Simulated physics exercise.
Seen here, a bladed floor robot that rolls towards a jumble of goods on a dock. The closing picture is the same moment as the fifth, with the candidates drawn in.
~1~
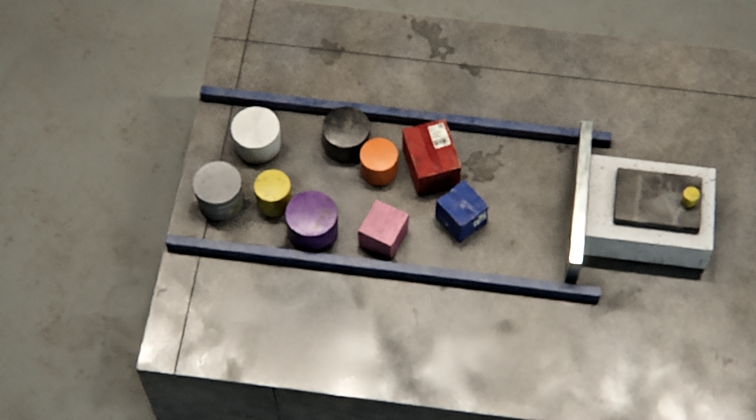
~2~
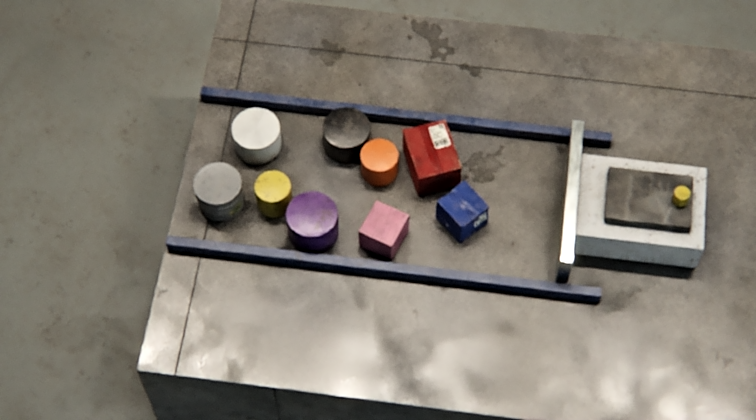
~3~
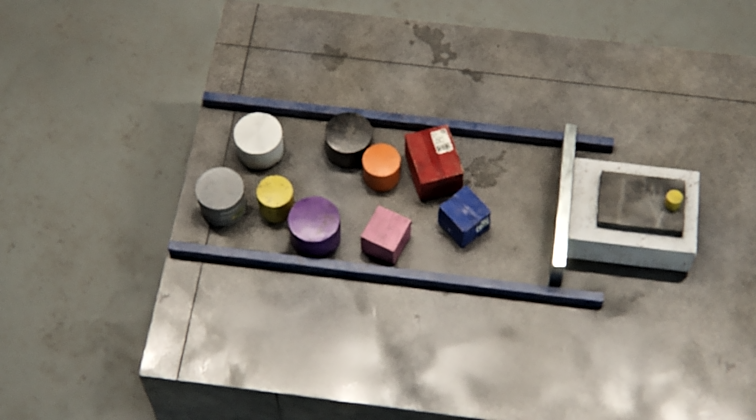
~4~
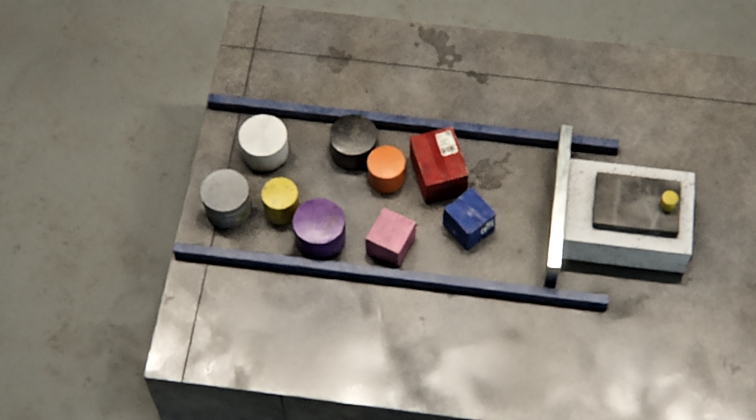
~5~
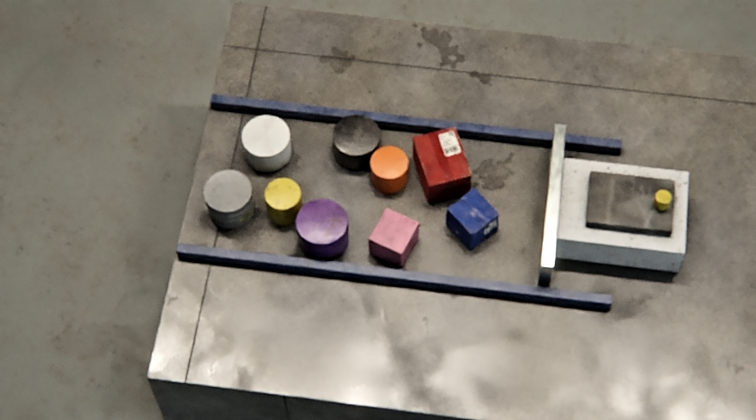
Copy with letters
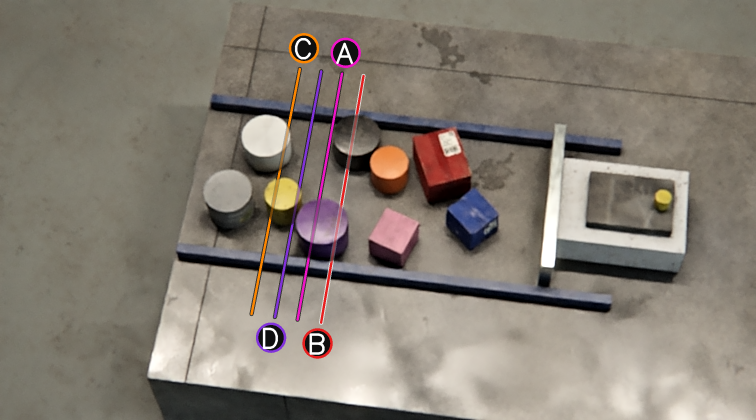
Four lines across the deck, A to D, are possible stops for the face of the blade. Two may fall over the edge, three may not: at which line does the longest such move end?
As far as mark C.
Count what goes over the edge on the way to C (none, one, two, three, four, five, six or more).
In all, two.
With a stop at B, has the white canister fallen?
No.
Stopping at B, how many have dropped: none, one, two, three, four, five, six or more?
The count is none.
On the marked copy, A at (321, 191); B at (343, 194); C at (277, 186); D at (299, 189).
Following C. Soon after the start, robot (523, 190); pink crate (388, 241); red box (429, 160).
Later, robot (424, 178); white canister (247, 146); yellow canister (269, 193).
In the end, robot (347, 169); grey pail over the edge; white canister over the edge; two fallen.
As for the rest, A is within the limit but short; B is within the limit but short; D is within the limit but short.
